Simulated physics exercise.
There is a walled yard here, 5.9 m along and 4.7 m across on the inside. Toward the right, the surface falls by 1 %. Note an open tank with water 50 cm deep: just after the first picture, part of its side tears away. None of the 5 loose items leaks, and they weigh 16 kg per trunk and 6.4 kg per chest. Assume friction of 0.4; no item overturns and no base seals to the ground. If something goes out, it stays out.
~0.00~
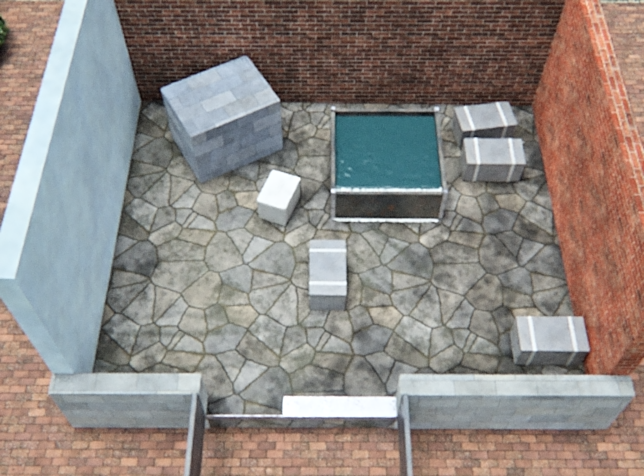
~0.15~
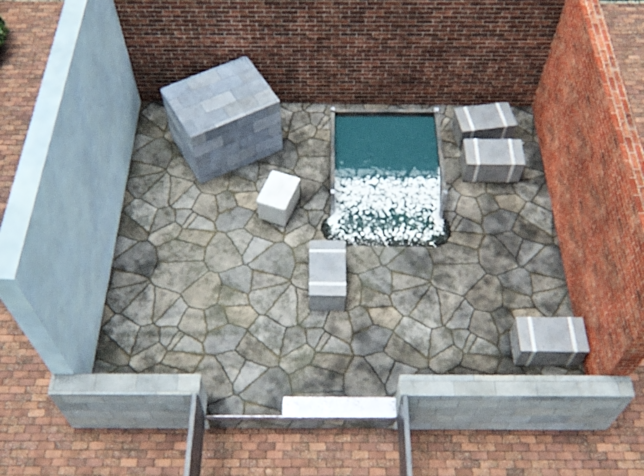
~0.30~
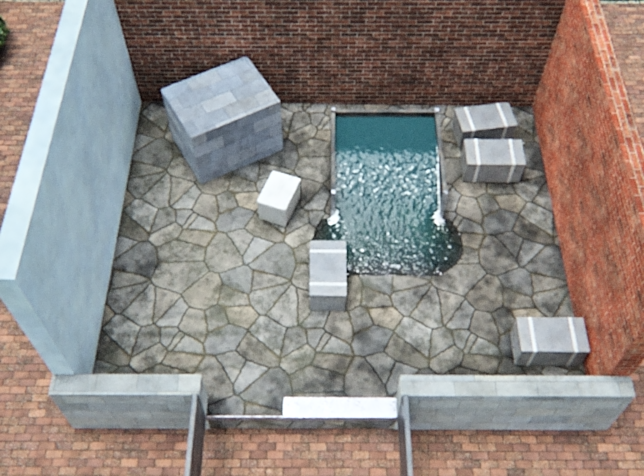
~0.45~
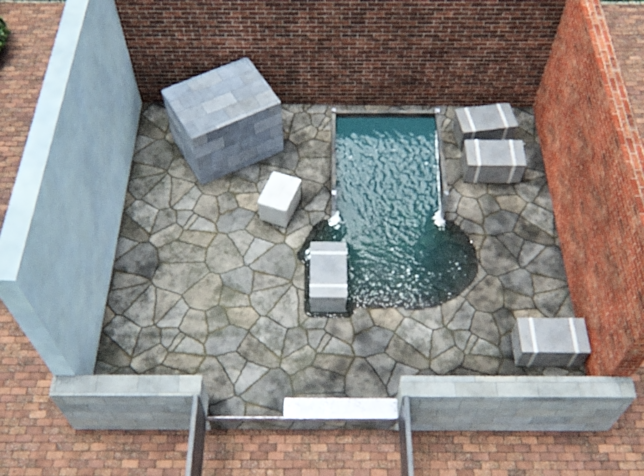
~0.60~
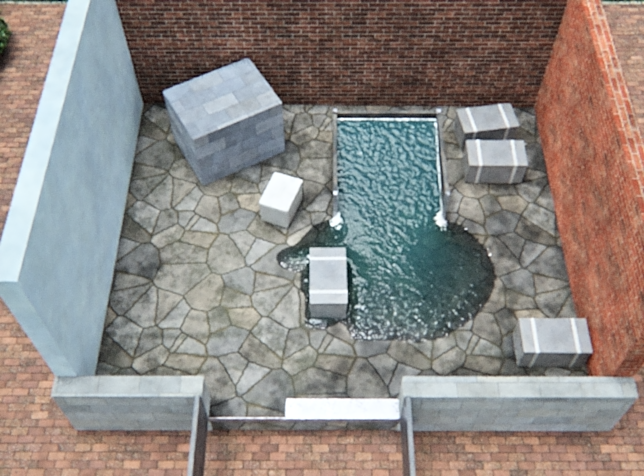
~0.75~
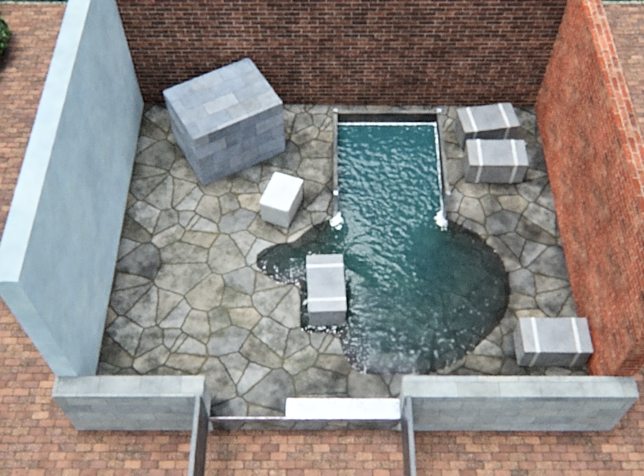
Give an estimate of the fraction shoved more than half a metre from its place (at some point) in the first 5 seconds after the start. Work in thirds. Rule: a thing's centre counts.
The share is between one third and two thirds.
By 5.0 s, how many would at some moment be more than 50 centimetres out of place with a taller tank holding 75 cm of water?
Count under that change: 3.
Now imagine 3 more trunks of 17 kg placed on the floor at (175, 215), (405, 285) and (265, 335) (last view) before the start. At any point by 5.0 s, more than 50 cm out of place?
In the order asked: Below the mark; above the mark; above the mark.
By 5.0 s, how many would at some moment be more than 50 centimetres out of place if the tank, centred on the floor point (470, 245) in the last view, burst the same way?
In that case 1 of them.
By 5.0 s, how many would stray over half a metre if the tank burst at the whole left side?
Then it comes to 1 of them.
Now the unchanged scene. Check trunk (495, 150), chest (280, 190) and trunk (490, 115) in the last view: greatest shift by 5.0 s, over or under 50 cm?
First falling below it, second falling below it, third falling below it.
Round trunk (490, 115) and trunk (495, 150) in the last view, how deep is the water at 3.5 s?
Around 0 cm and 0 cm.
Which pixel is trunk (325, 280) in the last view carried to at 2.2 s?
(240, 395), roughly.
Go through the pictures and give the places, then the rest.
In the first picture, a trunk at (327, 267), on the bottom; a trunk at (494, 151), on the bottom; water covers 2.0 m2; 0 of 5 have shifted.
In the second picture, a trunk at (327, 267), on the bottom; a trunk at (494, 152), on the bottom; 2.7 m2 under water; 0 of 5 have shifted.
In the third picture, a trunk at (328, 267) rests on the ground; a trunk at (494, 152) rests on the ground; water covers 3.5 m2; 0 of 5 have shifted.
In the fourth picture, a trunk at (328, 269) rests on the ground; a trunk at (495, 152), on the bottom; 4.4 m2 under water; 0 of 5 have shifted.
In the fifth picture, a trunk at (328, 275), on the bottom, 10 cm from its start; a trunk at (496, 153), on the bottom; 5.5 m2 under water; 1 of 5 have shifted.
In the sixth picture, a trunk at (326, 282) rests on the ground, 21 cm from its start; a trunk at (497, 152), on the bottom; water covers 6.8 m2; 1 of 5 have shifted.
After 1.1 s 1 of 5 are over 50 cm from their spots; 0 afloat.
After 2.2 s 1 of 5 are over 50 cm from their spots; 1 afloat.
After 3.5 s 1 of 5 are over 50 cm from their spots; 1 afloat.
After 5.0 s 2 of 5 are over 50 cm from their spots, and 2 have been at some point; 1 afloat.
